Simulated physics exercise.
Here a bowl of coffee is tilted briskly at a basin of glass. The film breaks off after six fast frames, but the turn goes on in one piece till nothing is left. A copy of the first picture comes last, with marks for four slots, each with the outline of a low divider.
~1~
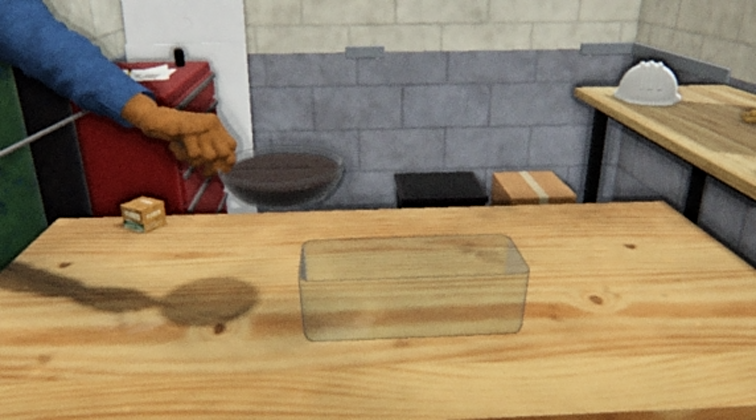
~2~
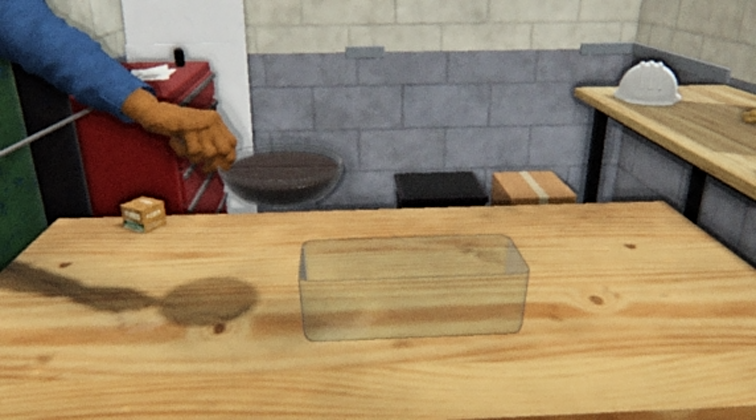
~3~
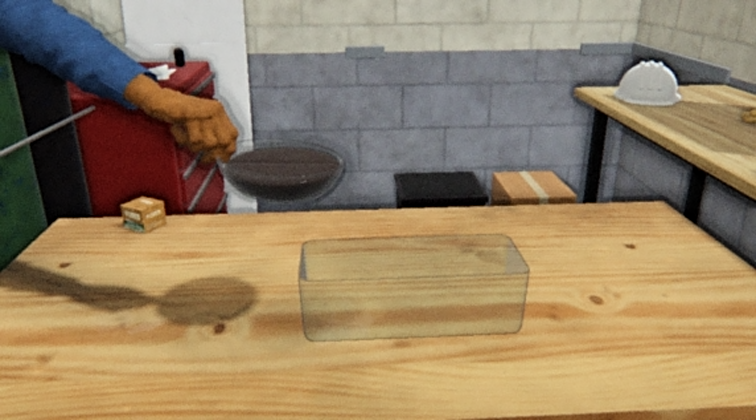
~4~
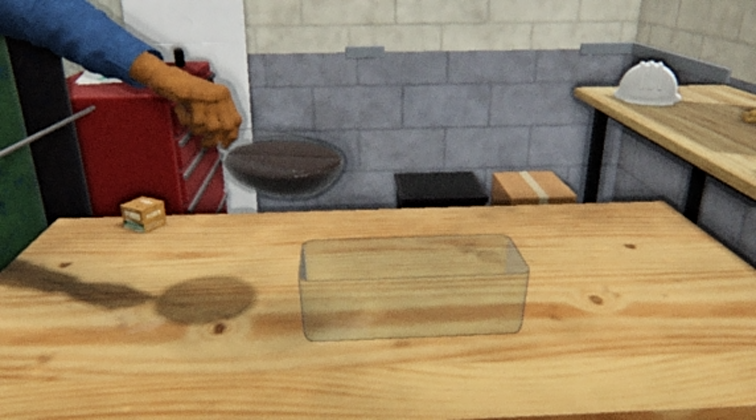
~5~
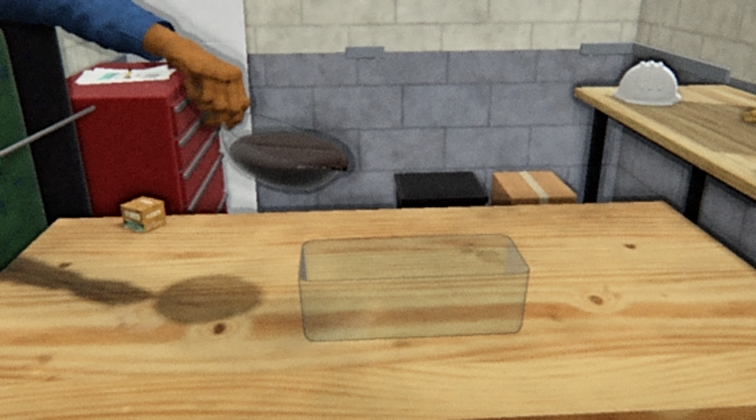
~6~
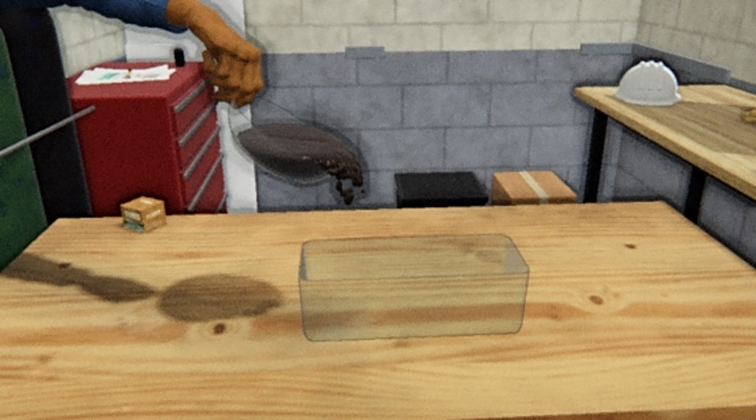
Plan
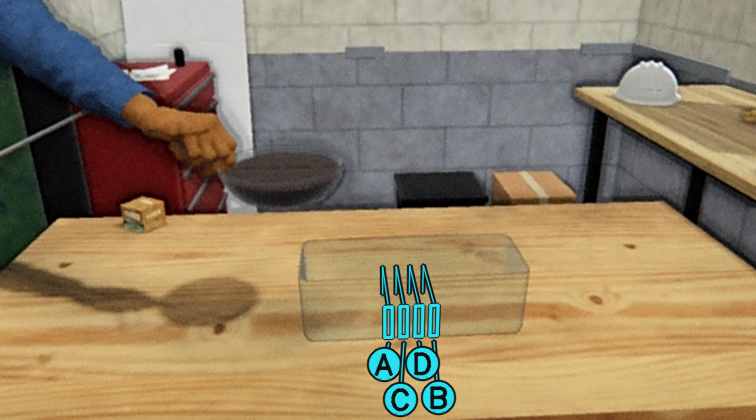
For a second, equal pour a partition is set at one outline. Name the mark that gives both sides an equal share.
Use position B.
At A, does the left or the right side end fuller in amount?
More ends on the right.
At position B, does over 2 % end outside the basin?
Yes, it does.
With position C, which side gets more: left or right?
More ends on the right.
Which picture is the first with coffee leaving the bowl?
In picture 5.
On the marked copy, A at (388, 343); B at (433, 341); C at (403, 342); D at (418, 341).
For position A, about 8 % ends left of the wall and 87 % right of it; 4 % is lost outside.
For position B, about 53 % ends left of the wall and 41 % right of it; 5 % is lost outside.
For position C, about 12 % ends left of the wall and 84 % right of it; 4 % is lost outside.
For position D, about 25 % ends left of the wall and 71 % right of it; 4 % is lost outside.
